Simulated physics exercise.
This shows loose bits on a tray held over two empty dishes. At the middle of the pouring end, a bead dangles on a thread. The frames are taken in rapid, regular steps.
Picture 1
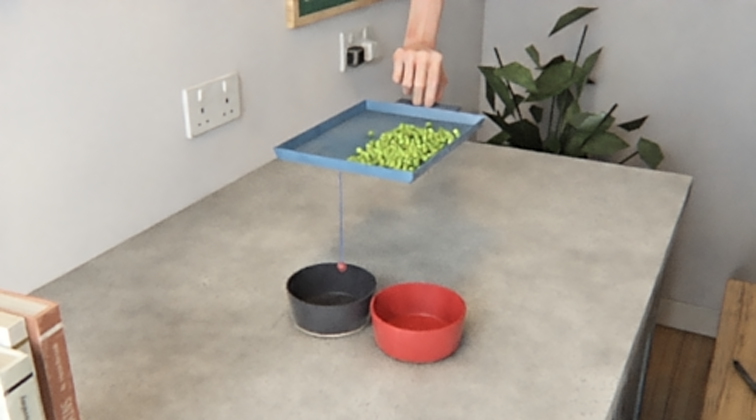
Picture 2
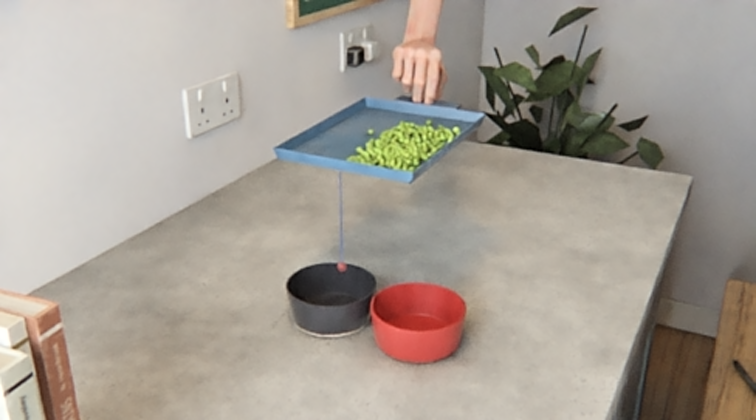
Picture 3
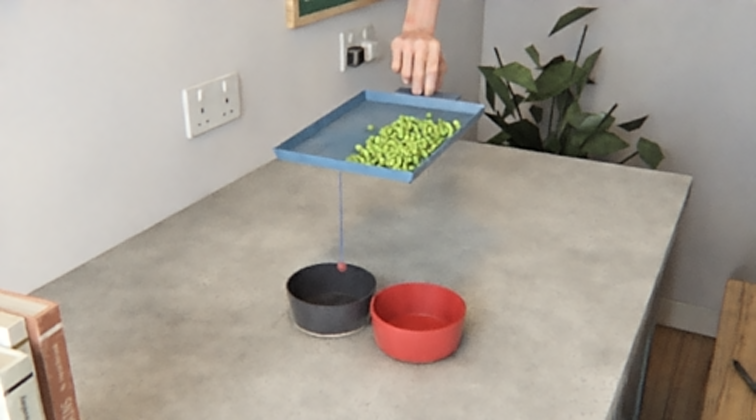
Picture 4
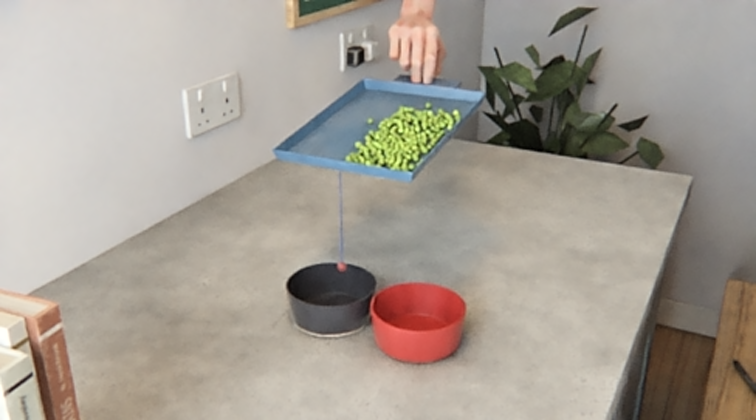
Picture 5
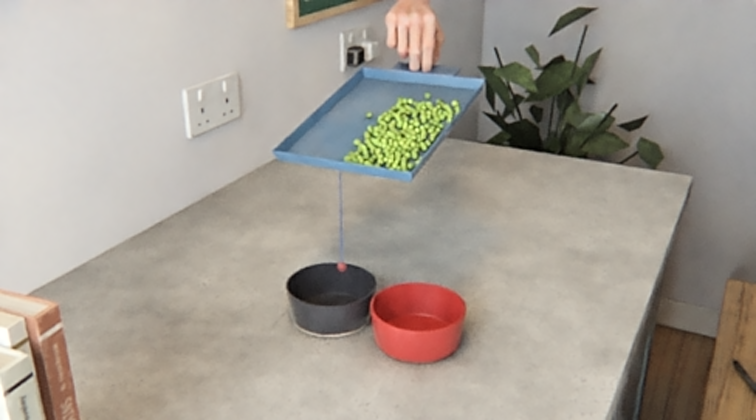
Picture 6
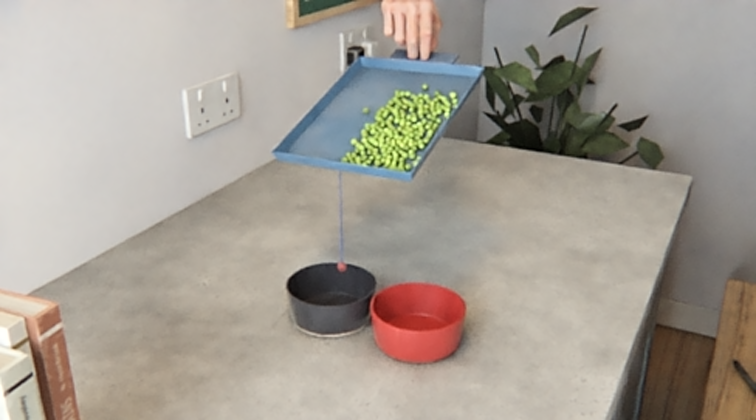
On a grey countertop, a hand holds a blue tray of green peas above a black dish and a red dish, a bead hanging from its near edge, and steadily raises the far side, tilting the tray while the peas shift slightly.
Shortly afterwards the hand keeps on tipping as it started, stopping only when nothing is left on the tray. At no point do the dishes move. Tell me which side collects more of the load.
The dish to the left will collect more.
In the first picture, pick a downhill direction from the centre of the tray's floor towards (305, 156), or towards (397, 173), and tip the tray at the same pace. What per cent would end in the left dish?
Roughly 10 percent first and 0 percent second.
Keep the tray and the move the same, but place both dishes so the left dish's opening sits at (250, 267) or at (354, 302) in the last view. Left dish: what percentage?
10 and 60 %.
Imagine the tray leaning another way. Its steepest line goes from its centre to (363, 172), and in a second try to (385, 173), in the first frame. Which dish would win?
The rightmost dish, then the rightmost dish.
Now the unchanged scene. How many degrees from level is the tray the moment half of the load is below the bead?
That happens at around 95°.
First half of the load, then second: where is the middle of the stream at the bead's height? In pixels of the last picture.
Around (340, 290) first; around (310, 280) second.
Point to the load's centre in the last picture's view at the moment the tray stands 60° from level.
Close to (357, 157).
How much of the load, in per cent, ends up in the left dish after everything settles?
My best guess is about 50 in a hundred.
Soon, tray tipped steeply; nearly all on the tray; a stray few in the air.
A while on, tray tipped right over; a small part on the tray; a small part in the right dish; about a quarter in the left dish; a small part outside both; about a third in the air.
Towards the end, tray tipped past a quarter turn; a small part in the right dish; about half in the left dish; about a third outside both.
Finally, tray tipped past a quarter turn; a small part in the right dish; about half in the left dish; about a third outside both.
